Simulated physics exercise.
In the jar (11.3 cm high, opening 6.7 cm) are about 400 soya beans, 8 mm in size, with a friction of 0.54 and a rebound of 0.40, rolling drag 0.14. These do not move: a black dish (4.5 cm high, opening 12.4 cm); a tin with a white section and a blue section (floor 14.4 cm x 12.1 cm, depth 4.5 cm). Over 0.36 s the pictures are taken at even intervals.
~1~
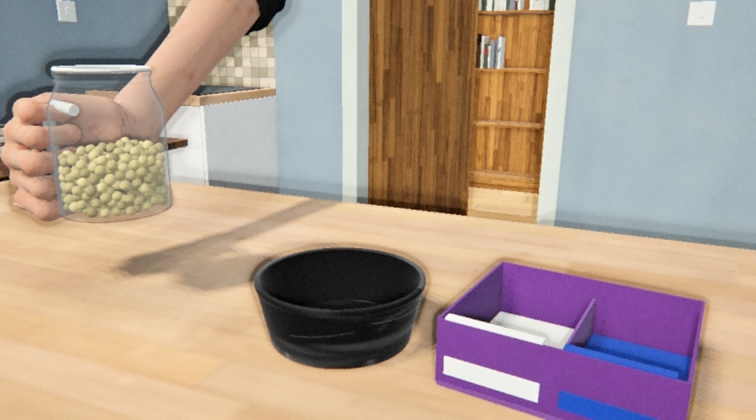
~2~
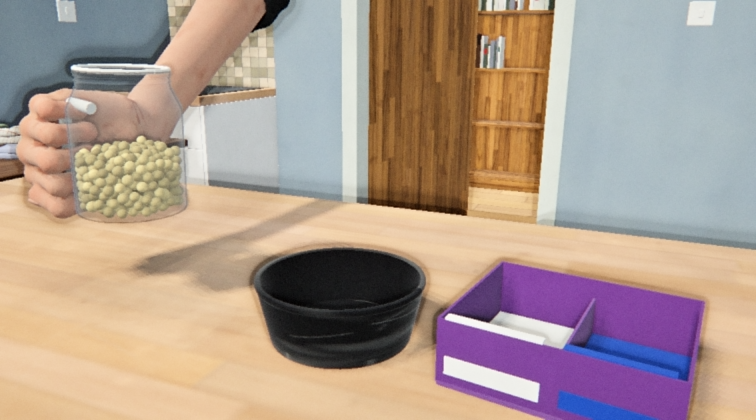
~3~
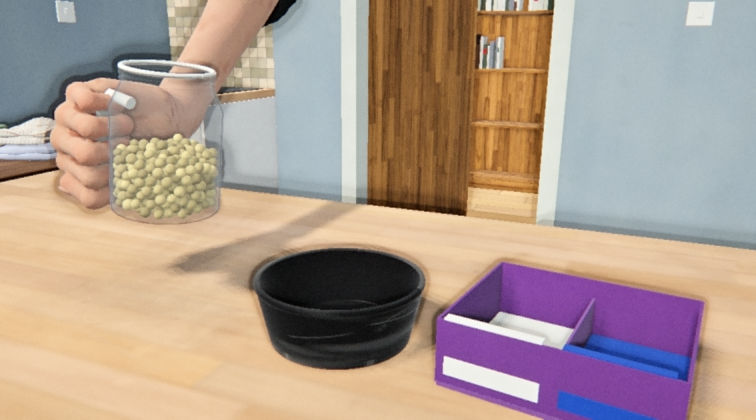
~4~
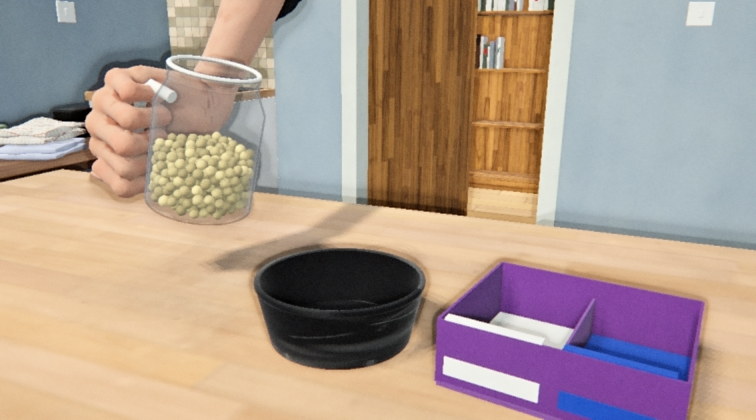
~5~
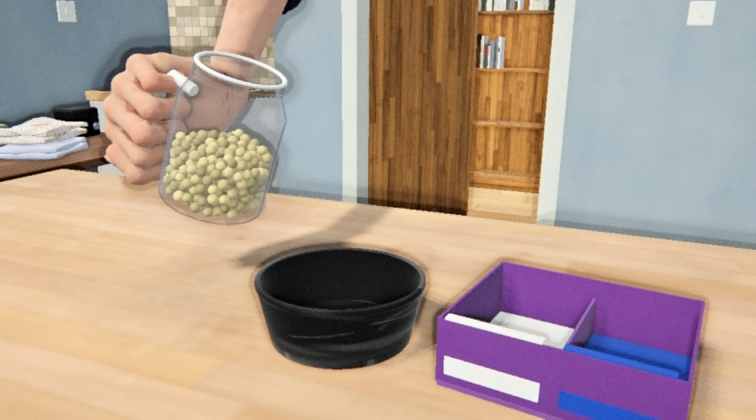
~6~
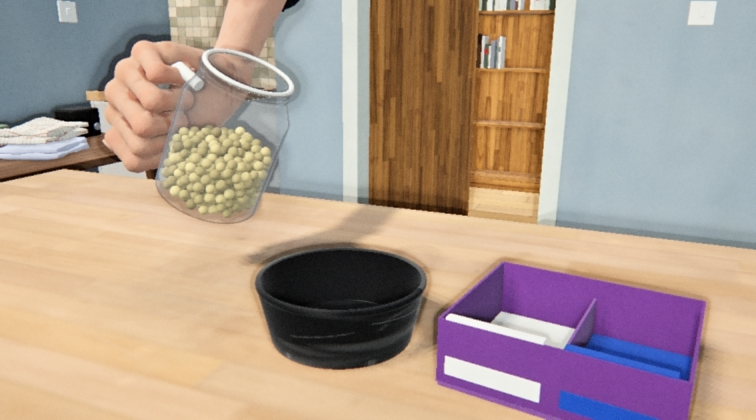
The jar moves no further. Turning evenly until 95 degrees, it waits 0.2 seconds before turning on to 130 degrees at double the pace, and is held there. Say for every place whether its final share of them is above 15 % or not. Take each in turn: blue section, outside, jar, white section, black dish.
Blue section - not above; outside - not above; jar - not above; white section - not above; black dish - above.
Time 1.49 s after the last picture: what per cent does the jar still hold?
65 per cent.
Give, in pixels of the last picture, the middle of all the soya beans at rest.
Near pixel (328, 308).
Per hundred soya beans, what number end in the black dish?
Some 100 per cent.
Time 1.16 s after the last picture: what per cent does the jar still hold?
Close to 100 in a hundred.
Then, 0.45 s after the last picture, tilt 67 degrees; jar 100 %; middle of all pieces near (211, 146).
Then, 0.82 s after the last picture, tilt 95 degrees; jar 100 %; middle of all pieces near (220, 143).
Then, 1.16 s after the last picture, tilt 109 degrees; jar 100 %; middle of all pieces near (224, 141).
Then, 1.49 s after the last picture, tilt 130 degrees; jar 65 %, black dish 35 %; middle of all pieces near (274, 209).
In the end, blue section 0 %, outside 0 %, jar 0 %, white section 0 %, black dish 100 %.
